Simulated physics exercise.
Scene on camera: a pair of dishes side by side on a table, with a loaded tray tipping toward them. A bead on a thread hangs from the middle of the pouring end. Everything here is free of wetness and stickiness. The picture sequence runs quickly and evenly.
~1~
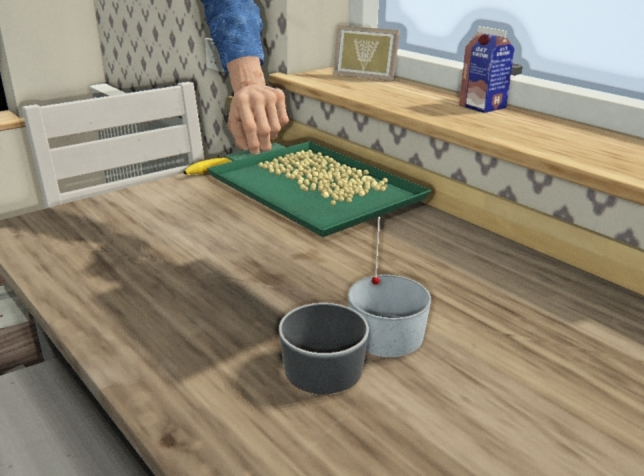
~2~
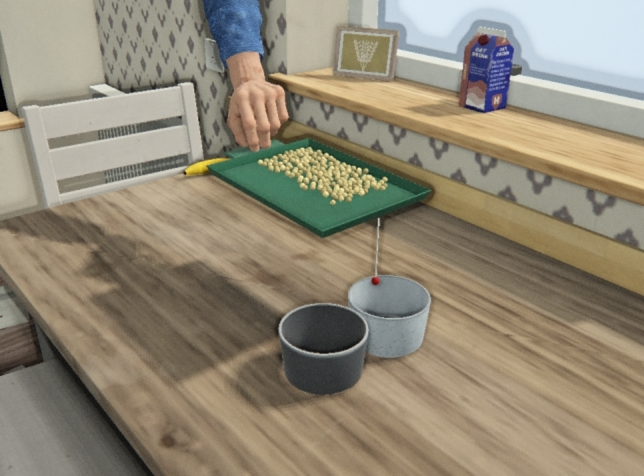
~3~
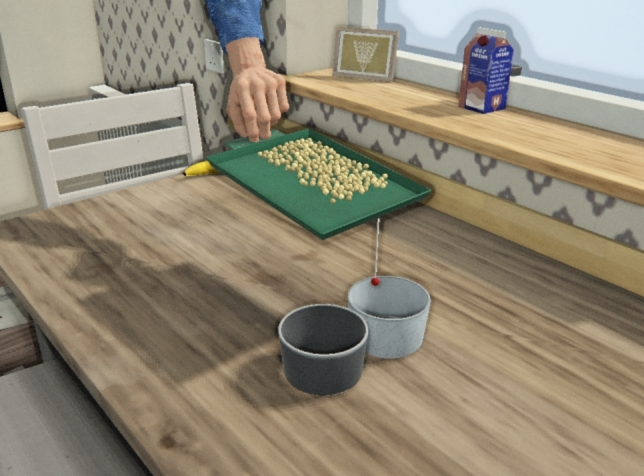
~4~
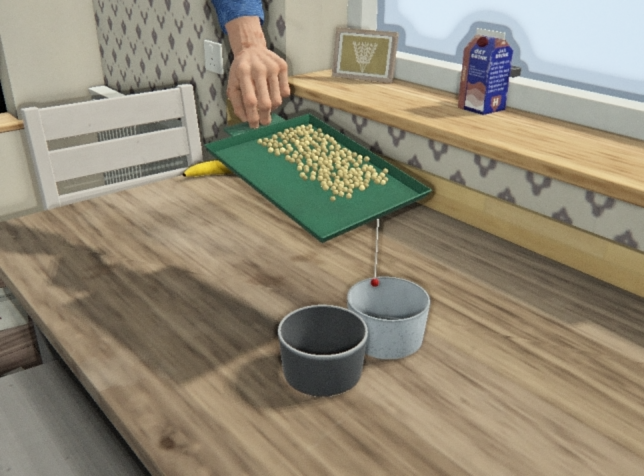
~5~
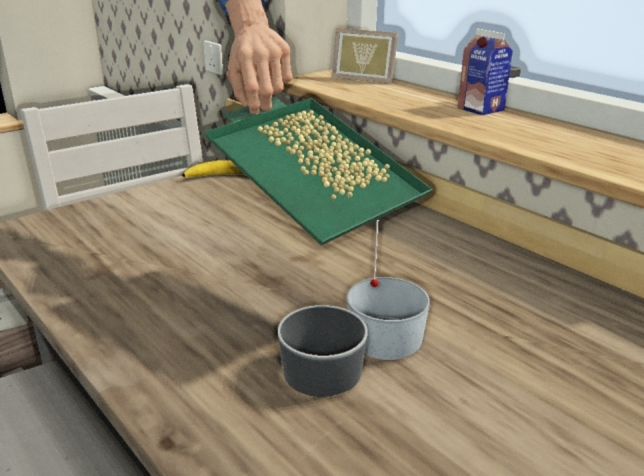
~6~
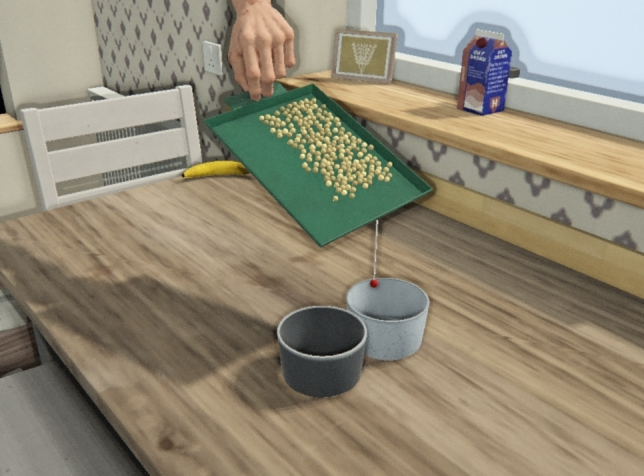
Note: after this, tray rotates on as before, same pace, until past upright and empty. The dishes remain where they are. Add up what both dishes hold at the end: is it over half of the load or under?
The dishes will gather the main share.
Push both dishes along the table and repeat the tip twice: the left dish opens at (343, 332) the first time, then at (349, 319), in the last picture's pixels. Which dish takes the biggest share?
It comes out as the one to the left in the first try and the one to the left in the second.
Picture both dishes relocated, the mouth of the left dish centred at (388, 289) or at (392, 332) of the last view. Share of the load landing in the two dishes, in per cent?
Roughly 10% first, roughly 50% second.
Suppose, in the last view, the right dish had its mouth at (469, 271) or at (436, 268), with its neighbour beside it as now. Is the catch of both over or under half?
First try: Lower than half; second try: Lower than half.
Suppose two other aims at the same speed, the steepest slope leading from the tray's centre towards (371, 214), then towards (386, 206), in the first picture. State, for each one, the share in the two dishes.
First case about 40 percent; second case about 20 percent.
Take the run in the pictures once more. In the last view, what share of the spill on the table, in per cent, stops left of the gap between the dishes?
About 20 percent.
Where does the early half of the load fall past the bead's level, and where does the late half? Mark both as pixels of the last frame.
About (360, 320), and after that about (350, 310).
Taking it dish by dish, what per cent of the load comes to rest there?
Left dish: Around 50 in a hundred; right dish: Around 20 in a hundred.
Just after the last frame, tray tipped steeply; roughly a third on the tray; about a tenth in the left dish; about a tenth in the right dish; about a tenth outside both; roughly half in the air.
A moment on, tray tipped past a quarter turn; roughly half in the left dish; roughly a quarter in the right dish; roughly a quarter outside both; just a few in the air.
Further on, tray tipped past a quarter turn; roughly half in the left dish; roughly a quarter in the right dish; roughly a quarter outside both.
When it is over, tray tipped past a quarter turn; roughly half in the left dish; roughly a quarter in the right dish; roughly a quarter outside both.
